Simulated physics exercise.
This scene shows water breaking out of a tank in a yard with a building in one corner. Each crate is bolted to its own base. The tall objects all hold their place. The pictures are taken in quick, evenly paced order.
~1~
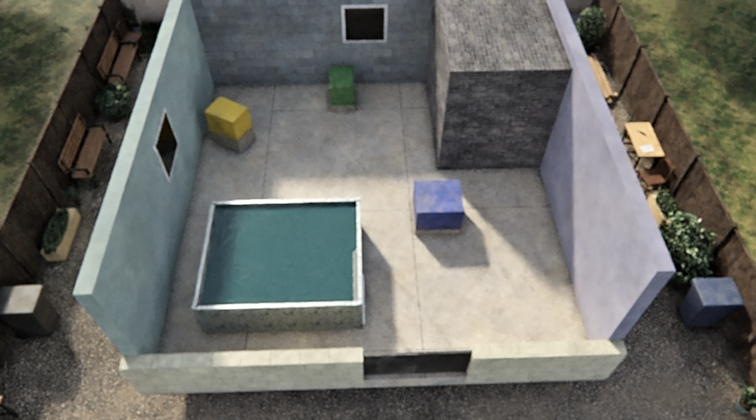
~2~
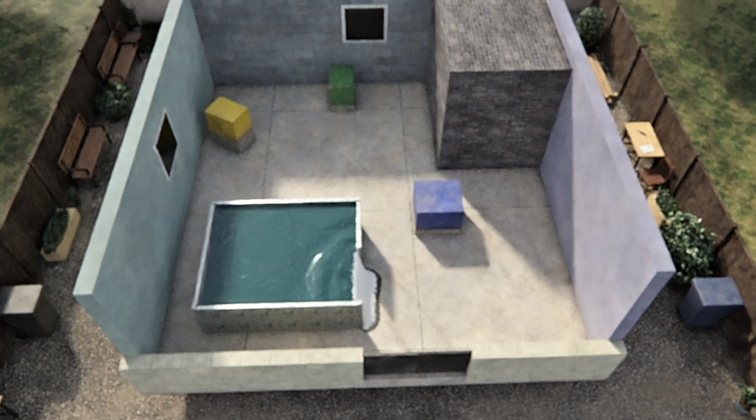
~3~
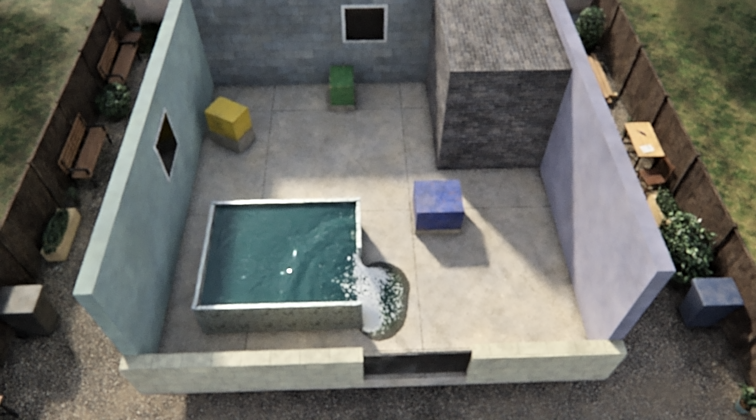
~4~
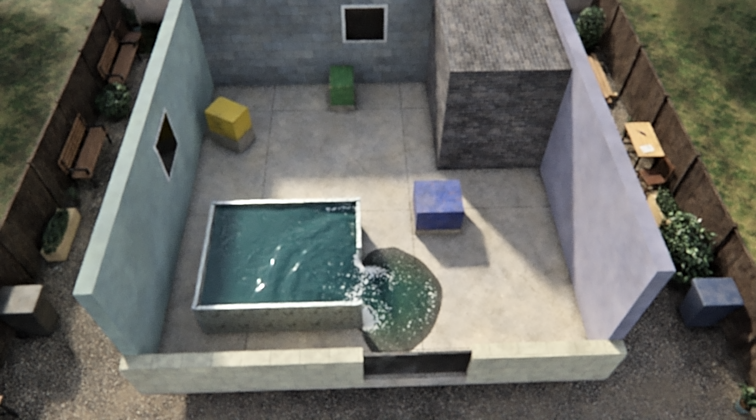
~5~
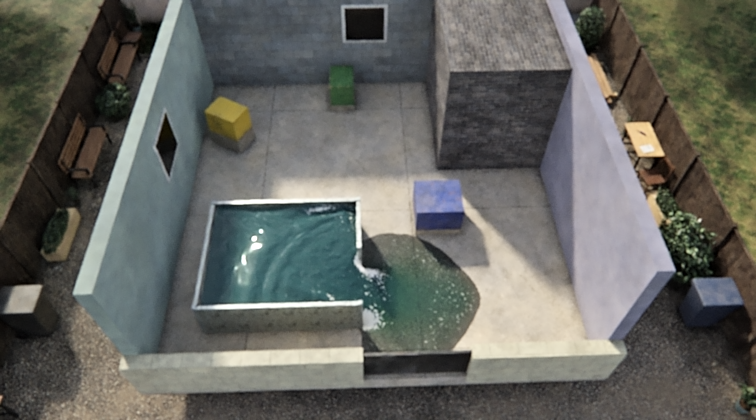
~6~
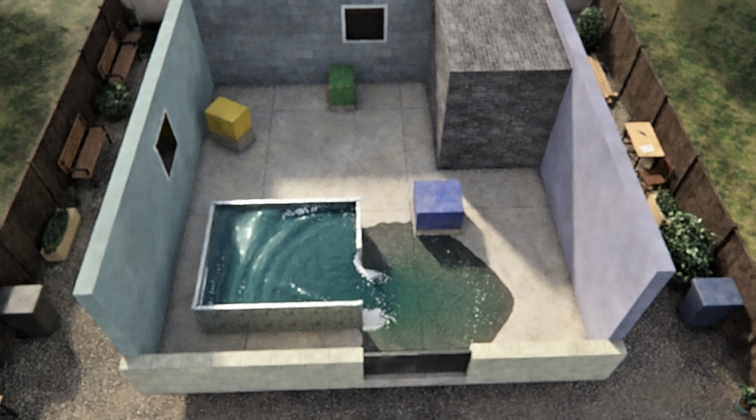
In a walled yard with a dark block building in one corner, water broke out of the right side of a tank and spread rightward across the pale floor, passing below a blue block.
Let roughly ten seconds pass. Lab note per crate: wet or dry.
Result - blue crate: Wet; yellow crate: Dry; green crate: Dry.
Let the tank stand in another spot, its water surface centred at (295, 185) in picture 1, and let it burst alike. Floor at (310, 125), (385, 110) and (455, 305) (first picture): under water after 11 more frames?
First unwetted; next drenched; last drenched.
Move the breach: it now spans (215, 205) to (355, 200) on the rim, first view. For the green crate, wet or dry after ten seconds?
Result - green crate: Flooded.
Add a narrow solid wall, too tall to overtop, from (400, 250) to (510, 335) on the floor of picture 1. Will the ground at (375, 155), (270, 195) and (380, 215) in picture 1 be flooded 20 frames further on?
First inundated, then unwetted, then inundated.
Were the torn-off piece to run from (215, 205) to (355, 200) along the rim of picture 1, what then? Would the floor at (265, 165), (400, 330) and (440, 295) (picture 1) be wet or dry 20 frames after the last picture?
Soaked, untouched, untouched.
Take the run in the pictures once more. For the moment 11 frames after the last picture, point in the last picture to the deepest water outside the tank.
My finger goes to (585, 349).
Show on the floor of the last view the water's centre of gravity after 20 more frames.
Centre of mass: Roughly (400, 273).
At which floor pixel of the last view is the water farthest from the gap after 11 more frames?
I'd say near (537, 174).
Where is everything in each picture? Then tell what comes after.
The water tank at (283, 252) is whole and still, in the first picture.
Water pours out at (359, 290) and has run to (365, 329), in the second picture.
The front is at (400, 275), out from the gap at (359, 292), in the third picture.
The front is at (437, 288), out from the gap at (359, 293), in the fourth picture.
The front is at (475, 301), out from the gap at (359, 293), in the fifth picture.
The front is at (509, 303), out from the gap at (359, 292), in the sixth picture.
A moment on, water covers 25 % of the floor; the blue crate water round its plinth, the yellow crate not reached, the green crate not reached.
Next, water covers 30 % of the floor; the blue crate water round its plinth, the yellow crate not reached, the green crate not reached.
Then, water covers 35 % of the floor; the blue crate water round its plinth, the yellow crate not reached, the green crate not reached.
Later, water covers 75 % of the floor; the blue crate water round its plinth, the yellow crate water round its plinth, the green crate water round its plinth.
In the end, water covers 90 % of the floor; the blue crate was topped, the yellow crate stayed above the water, the green crate stayed above the water.
